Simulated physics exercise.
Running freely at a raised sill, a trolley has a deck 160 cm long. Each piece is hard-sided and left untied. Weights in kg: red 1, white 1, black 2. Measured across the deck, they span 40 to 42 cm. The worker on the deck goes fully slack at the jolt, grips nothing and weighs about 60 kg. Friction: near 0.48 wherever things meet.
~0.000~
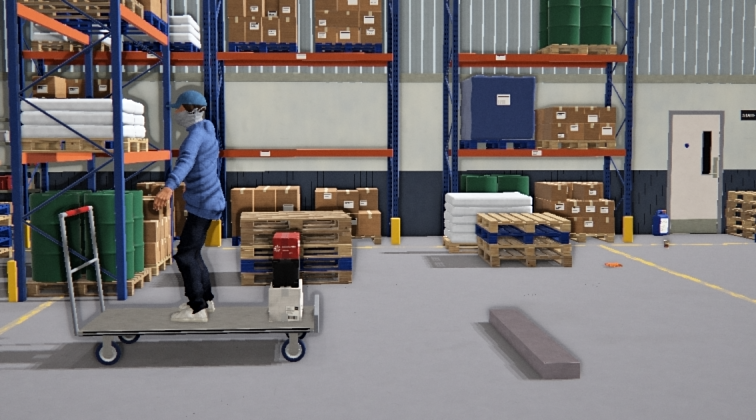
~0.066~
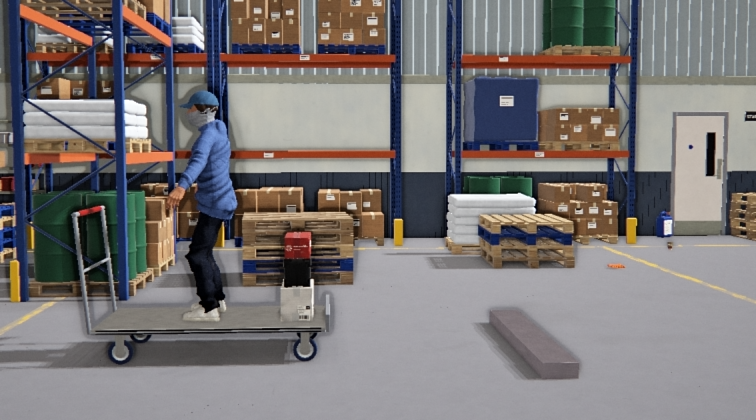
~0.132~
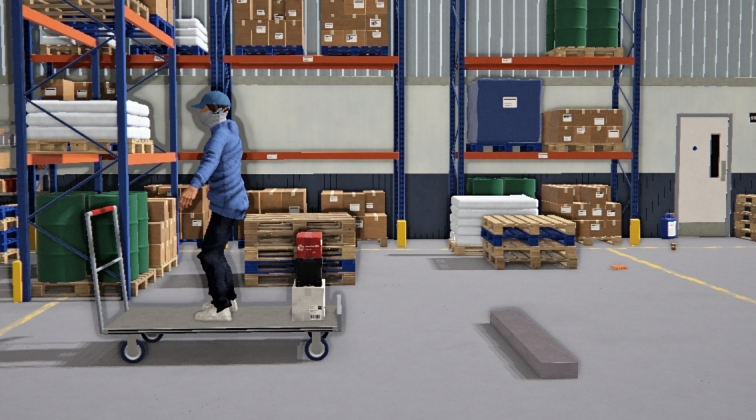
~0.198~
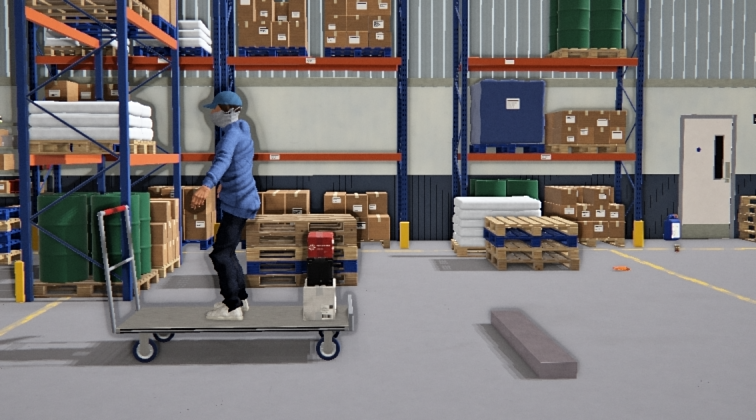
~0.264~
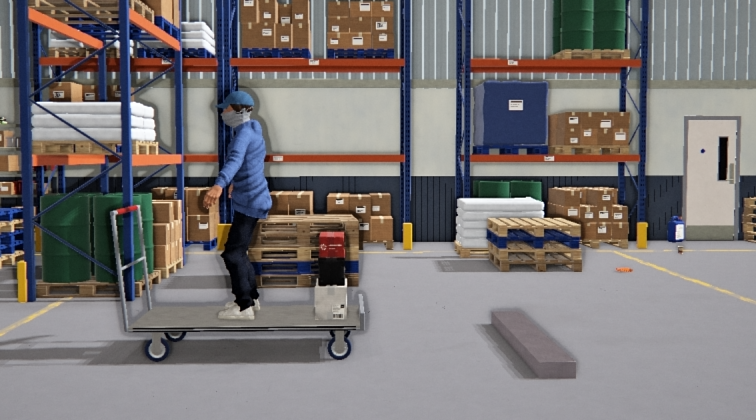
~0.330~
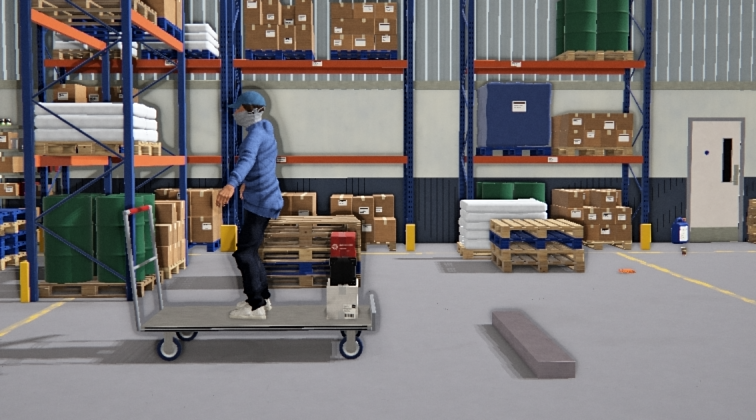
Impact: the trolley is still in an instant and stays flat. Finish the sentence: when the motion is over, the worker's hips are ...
Over the deck.
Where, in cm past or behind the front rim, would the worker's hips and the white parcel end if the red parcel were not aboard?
Then hips 50 behind, white 10 behind.
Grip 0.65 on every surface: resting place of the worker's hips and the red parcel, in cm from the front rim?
The hips would stop 40 behind the front rim, and the red one 80 past it.
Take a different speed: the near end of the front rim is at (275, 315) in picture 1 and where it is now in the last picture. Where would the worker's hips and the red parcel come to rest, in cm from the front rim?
So the hips come to rest 40 cm beyond the front rim, while the red item lands 110 cm beyond it.
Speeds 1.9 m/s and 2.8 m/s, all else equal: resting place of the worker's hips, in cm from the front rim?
20 cm past and 50 cm past.
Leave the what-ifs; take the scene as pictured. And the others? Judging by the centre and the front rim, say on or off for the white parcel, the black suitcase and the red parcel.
White: Still aboard; black: No longer aboard; red: No longer aboard.
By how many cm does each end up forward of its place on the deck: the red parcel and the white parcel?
Forward shift in cm: Red 160, white 10.
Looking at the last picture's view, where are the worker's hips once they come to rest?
(452, 295).
The wheels strike at 1.20 s.
After 1.75 s the worker's hips are 43 cm behind the rim, near (468, 298) in the last picture's view.
After 2.20 s the worker's hips are 40 cm behind the rim, near (471, 298) in the last picture's view.
When all is still (5.2 s), past the rim, red parcel and black suitcase; behind it, white parcel and the worker's hips.
